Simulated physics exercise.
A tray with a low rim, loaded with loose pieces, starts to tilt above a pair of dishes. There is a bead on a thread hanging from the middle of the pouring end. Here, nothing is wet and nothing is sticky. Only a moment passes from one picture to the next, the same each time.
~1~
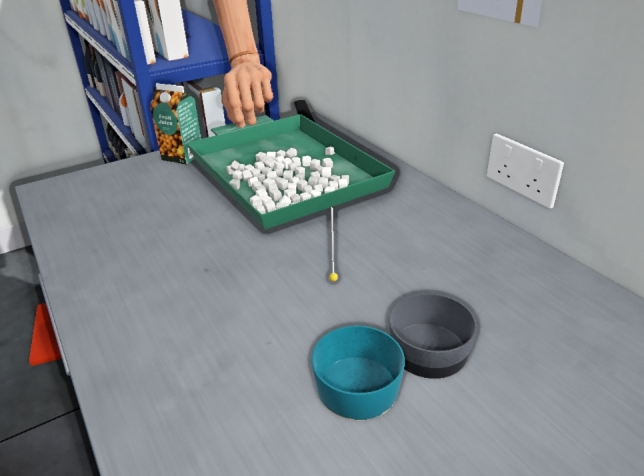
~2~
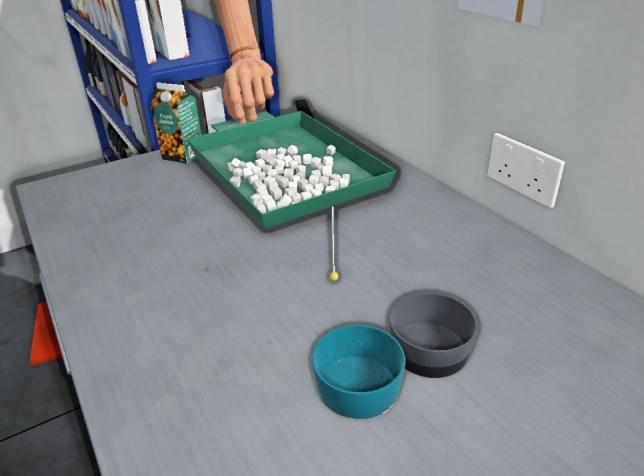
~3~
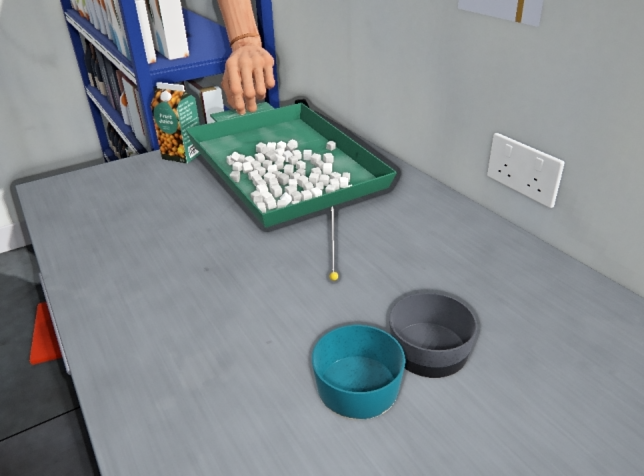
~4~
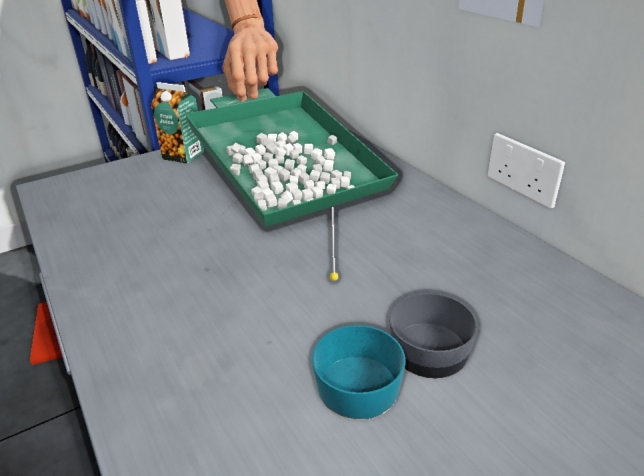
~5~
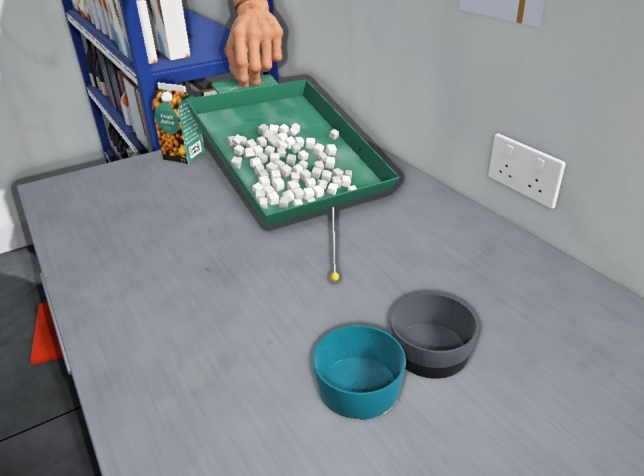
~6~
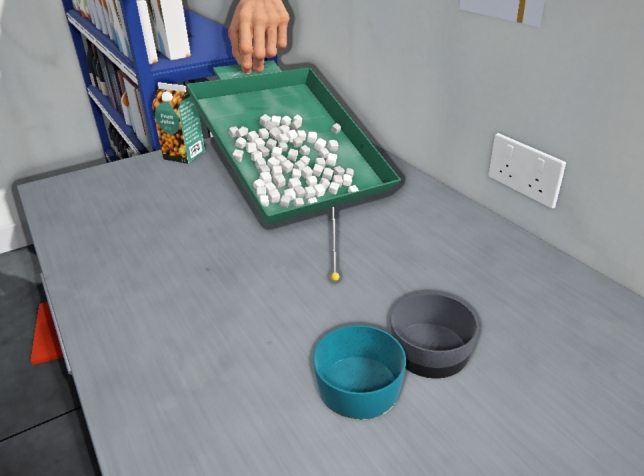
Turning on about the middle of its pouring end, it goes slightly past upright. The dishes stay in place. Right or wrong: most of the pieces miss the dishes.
Right.
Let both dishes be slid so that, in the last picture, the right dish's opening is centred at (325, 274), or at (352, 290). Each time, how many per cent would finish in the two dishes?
0 and 30 in a hundred.
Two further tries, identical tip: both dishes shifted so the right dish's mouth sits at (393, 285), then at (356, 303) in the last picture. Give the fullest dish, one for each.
At place one the right of the pair; at place two the right of the pair.
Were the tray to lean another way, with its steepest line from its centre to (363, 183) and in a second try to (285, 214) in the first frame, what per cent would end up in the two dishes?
Lab note: Try one about 0 %, try two 10 %.
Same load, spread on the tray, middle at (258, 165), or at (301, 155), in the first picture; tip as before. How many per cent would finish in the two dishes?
Around 20 in a hundred the first time, around 10 in a hundred the second.
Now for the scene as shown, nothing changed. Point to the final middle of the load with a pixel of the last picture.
Near (386, 335), more or less.
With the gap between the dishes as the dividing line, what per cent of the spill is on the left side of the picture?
Roughly 60 %.
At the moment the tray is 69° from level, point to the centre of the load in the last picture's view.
Somewhere about (331, 179).
Just after the last frame, tray tipped steeply; almost all on the tray; just a few in the air.
A moment on, tray tipped past a quarter turn; almost all on the tray; just a few outside both; about a tenth in the air.
Further on, tray tipped past a quarter turn; roughly a quarter in the left dish; about a tenth in the right dish; roughly two thirds outside both.
When it is over, tray tipped past a quarter turn; roughly a quarter in the left dish; about a tenth in the right dish; roughly two thirds outside both.
